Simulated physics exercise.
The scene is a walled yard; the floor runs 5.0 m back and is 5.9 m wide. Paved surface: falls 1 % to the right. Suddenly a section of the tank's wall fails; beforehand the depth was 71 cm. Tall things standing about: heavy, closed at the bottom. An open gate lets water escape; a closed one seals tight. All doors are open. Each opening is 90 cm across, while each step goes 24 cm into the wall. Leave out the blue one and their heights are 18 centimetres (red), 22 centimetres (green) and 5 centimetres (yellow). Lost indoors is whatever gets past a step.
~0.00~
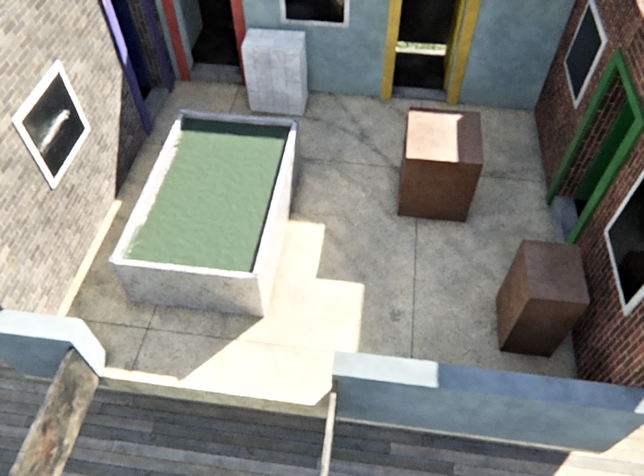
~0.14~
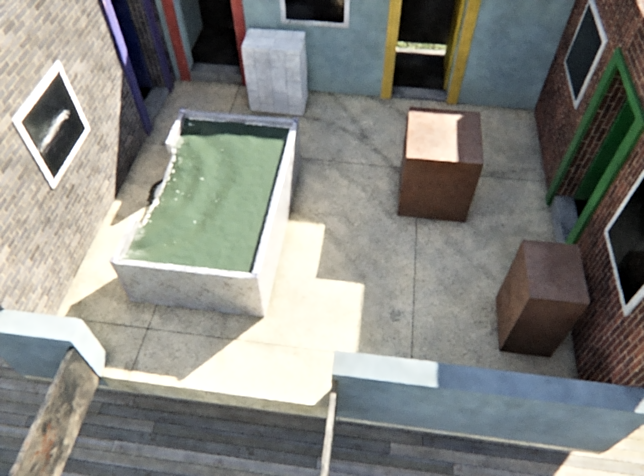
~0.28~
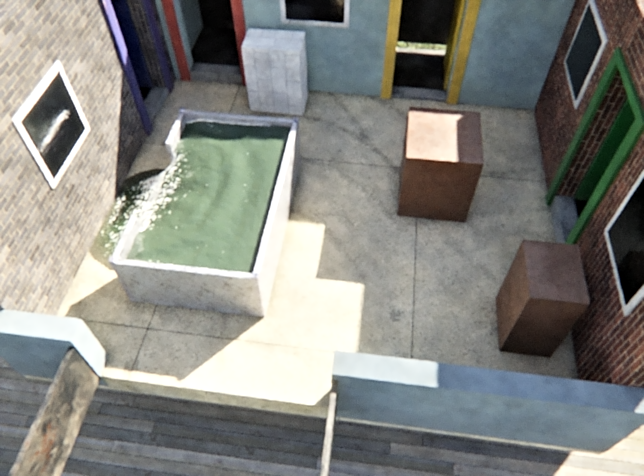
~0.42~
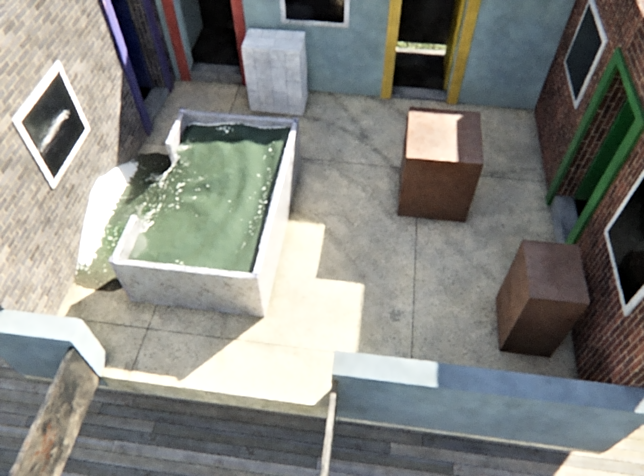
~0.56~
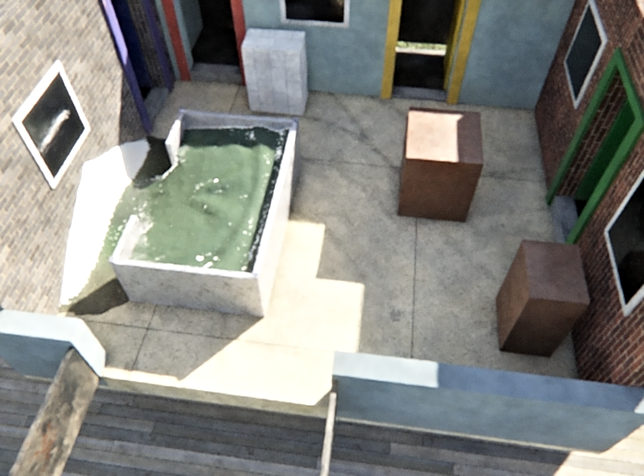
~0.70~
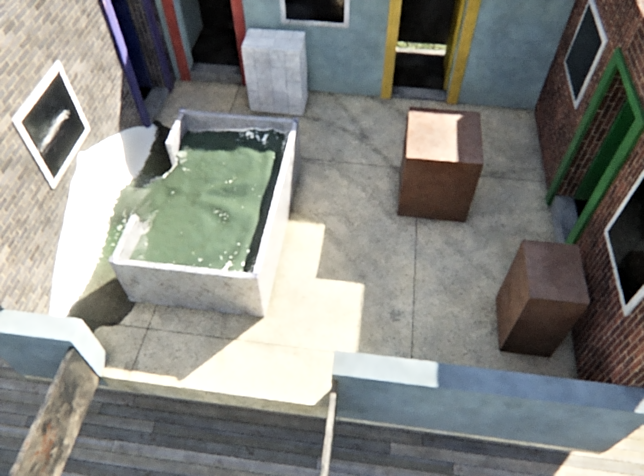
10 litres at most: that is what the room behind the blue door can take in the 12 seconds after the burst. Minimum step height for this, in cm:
15 cm, roughly.
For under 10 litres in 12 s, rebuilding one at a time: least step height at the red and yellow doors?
Roughly 30 cm for the red door and roughly 6.0 cm for the yellow door.
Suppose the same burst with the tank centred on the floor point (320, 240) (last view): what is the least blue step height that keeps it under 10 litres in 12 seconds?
With that change, some 17 centimetres.
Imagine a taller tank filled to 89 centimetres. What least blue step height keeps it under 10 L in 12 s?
In that case, roughly 18 cm.
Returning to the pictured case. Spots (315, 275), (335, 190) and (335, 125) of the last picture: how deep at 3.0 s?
Roughly 0, 0 and 2 centimetres.
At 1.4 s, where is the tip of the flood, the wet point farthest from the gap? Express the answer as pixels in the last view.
In the last picture, around (175, 83).
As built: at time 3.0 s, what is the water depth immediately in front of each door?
Lab note, depth in cm: Red 26; green 0; yellow 2; blue 8.
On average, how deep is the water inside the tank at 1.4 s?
Around 43 cm deep on average.
After 1.4 s water covers 25 % of the floor, deepest (52 cm) near (122, 214); 10 cm at the blue door, 0 litres in over its 12 cm step.
After 3.0 s water covers 55 % of the floor, deepest (30 cm) near (49, 332); 8 cm at the blue door, 0 litres in over its 12 cm step.
After 12.0 s water covers 95 % of the floor, deepest (11 cm) near (527, 114); 7 cm at the blue door, 29 litres in over its 12 cm step.
At the blue door as built, the water arrived by 0.9 s and peaked near 16 cm at 6.4 s.
With a step of 13 cm, 22 litres would have come in within the 12 s; with 17.5 cm, 4 litres. So under 10 litres takes about 15 cm.
